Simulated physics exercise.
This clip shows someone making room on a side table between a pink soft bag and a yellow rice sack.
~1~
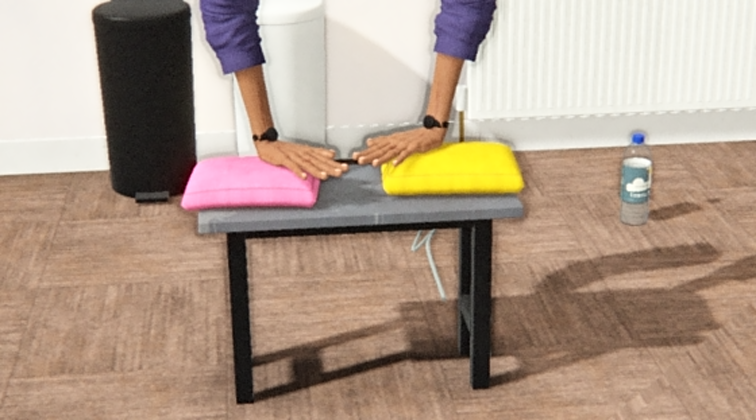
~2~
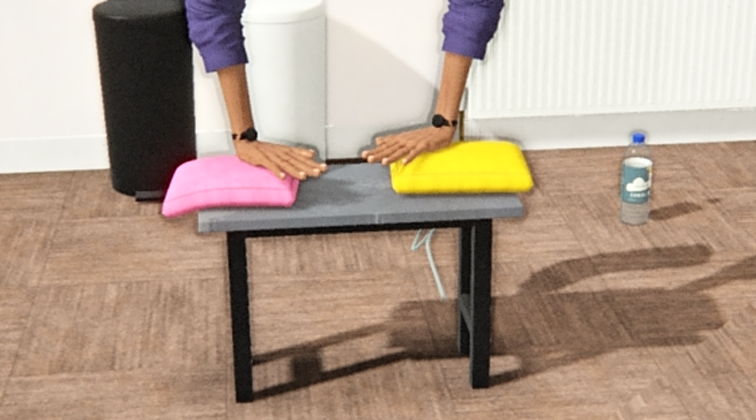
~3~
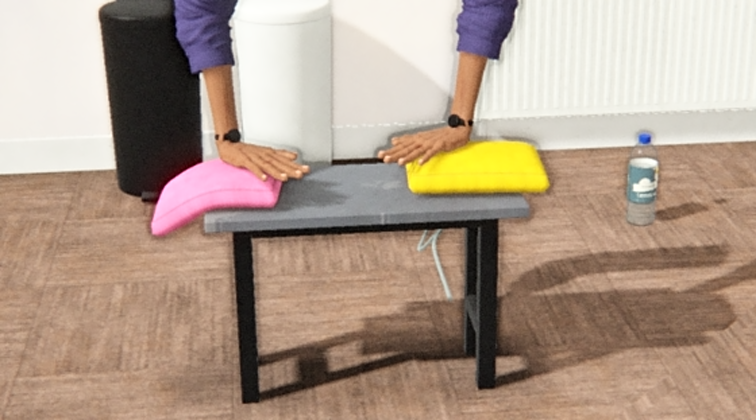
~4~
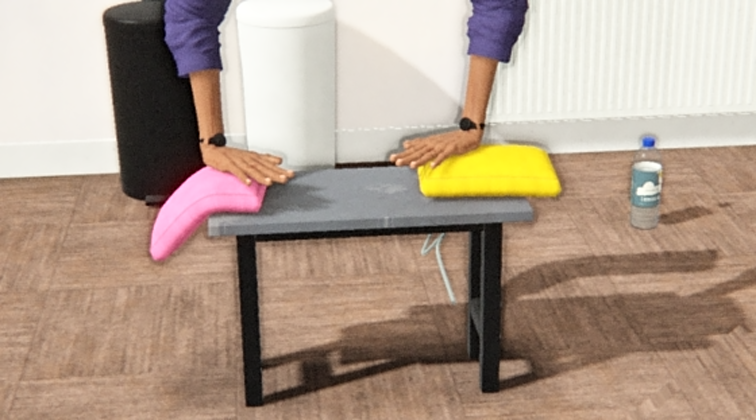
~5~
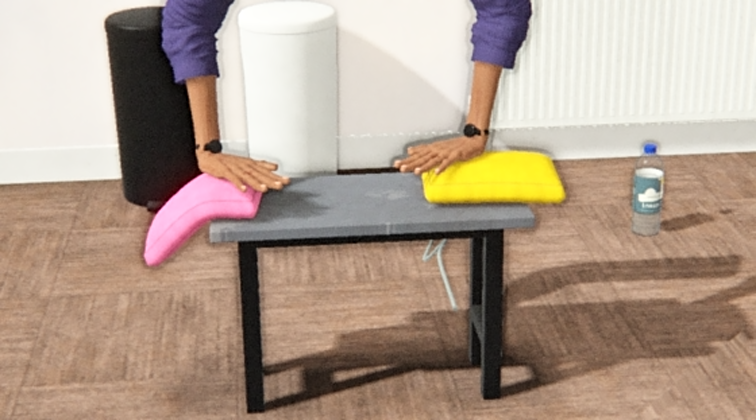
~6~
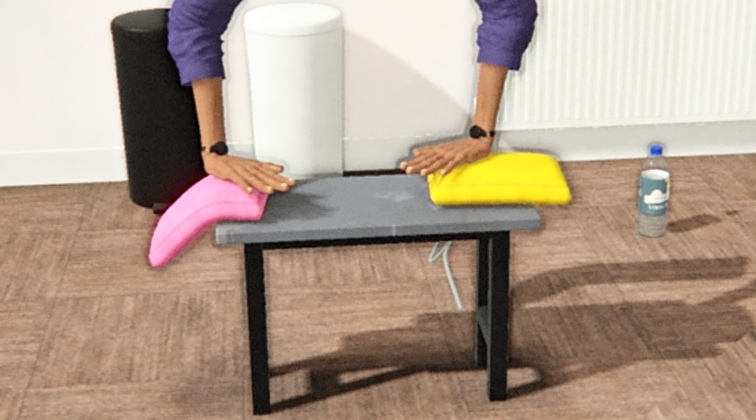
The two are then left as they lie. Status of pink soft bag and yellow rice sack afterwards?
Status: Pink soft bag fallen off; yellow rice sack still on.
Then, 0.40 s after the last picture, soft bag on the floor near (180, 330); rice sack lying still.
Then, 0.68 s after the last picture, soft bag on the floor near (117, 394); rice sack lying still.
At rest, soft bag on the floor near (103, 394); rice sack lying still. The pink soft bag tips over and falls and the yellow rice sack holds its place.
